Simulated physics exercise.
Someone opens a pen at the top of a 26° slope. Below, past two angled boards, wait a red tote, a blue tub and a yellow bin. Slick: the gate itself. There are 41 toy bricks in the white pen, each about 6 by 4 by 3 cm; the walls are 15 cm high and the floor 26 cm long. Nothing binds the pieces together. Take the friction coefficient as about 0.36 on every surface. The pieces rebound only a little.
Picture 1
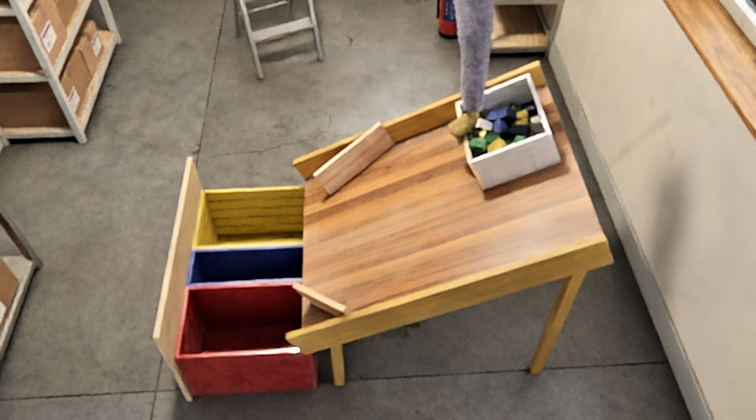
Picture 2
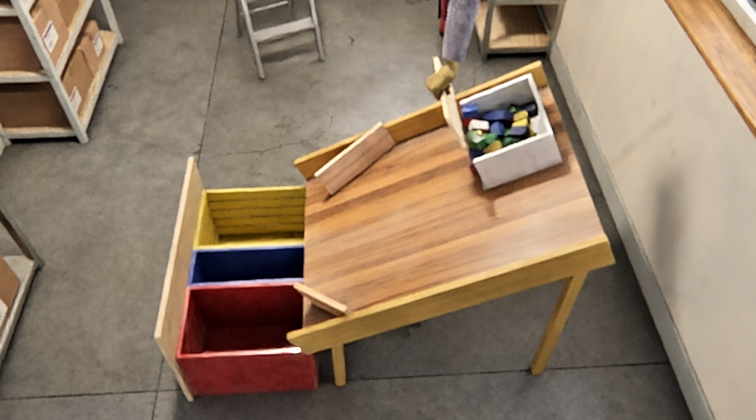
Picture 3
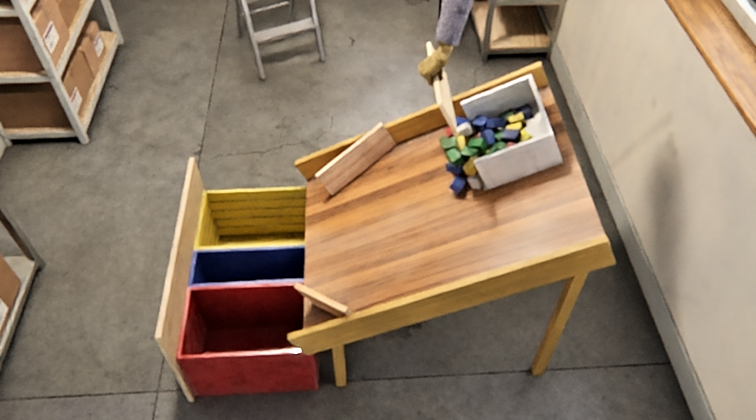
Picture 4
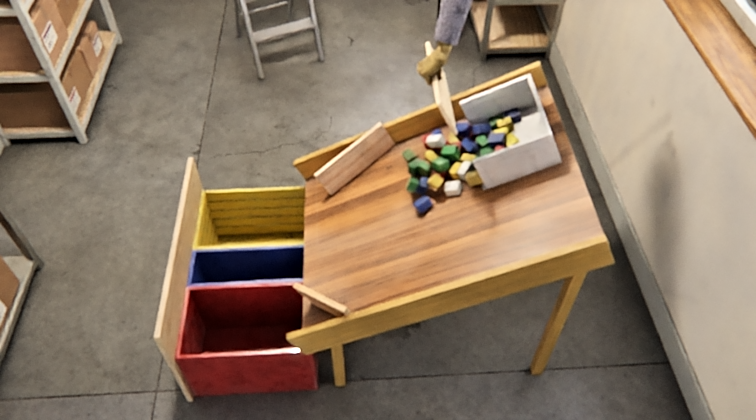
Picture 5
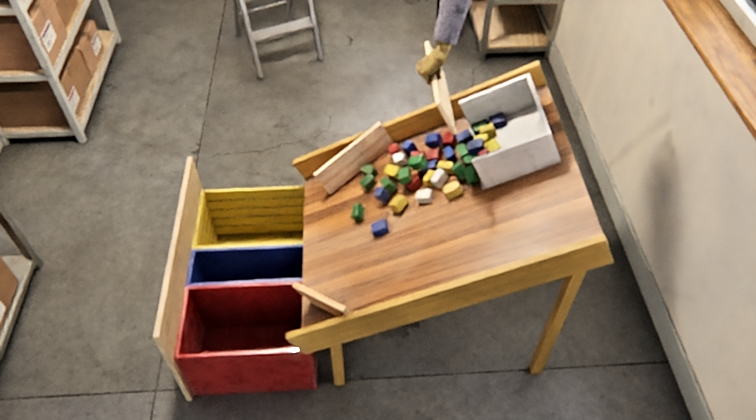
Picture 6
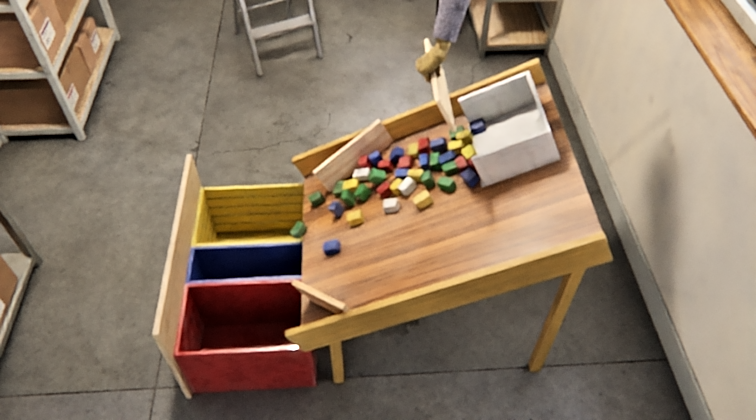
A gloved hand pulls up a wooden gate and colored bricks slide left down the table.
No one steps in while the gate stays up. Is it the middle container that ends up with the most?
No, the farthest does.
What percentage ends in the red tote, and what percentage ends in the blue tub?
Estimate: 0 % then 35 %.
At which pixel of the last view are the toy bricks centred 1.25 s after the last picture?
Look near pixel (245, 268).
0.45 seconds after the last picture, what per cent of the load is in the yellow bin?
Estimated fraction: Some 25 percent.
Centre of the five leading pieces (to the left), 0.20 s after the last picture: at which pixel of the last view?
Centre: Approx. (264, 243) px.
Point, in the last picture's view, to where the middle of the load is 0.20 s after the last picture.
(362, 194).
Then, 0.20 s after the last picture, 1 in the blue tub, 2 in the yellow bin, 34 on the slope and 4 in the air.
Then, 0.45 s after the last picture, 4 in the blue tub, 10 in the yellow bin, 22 on the slope and 5 in the air.
Then, 0.80 s after the last picture, 10 in the blue tub, 21 in the yellow bin, 5 on the slope and 5 in the air.
Final count (1.25 s after the last picture), 14 in the blue tub and 27 in the yellow bin.
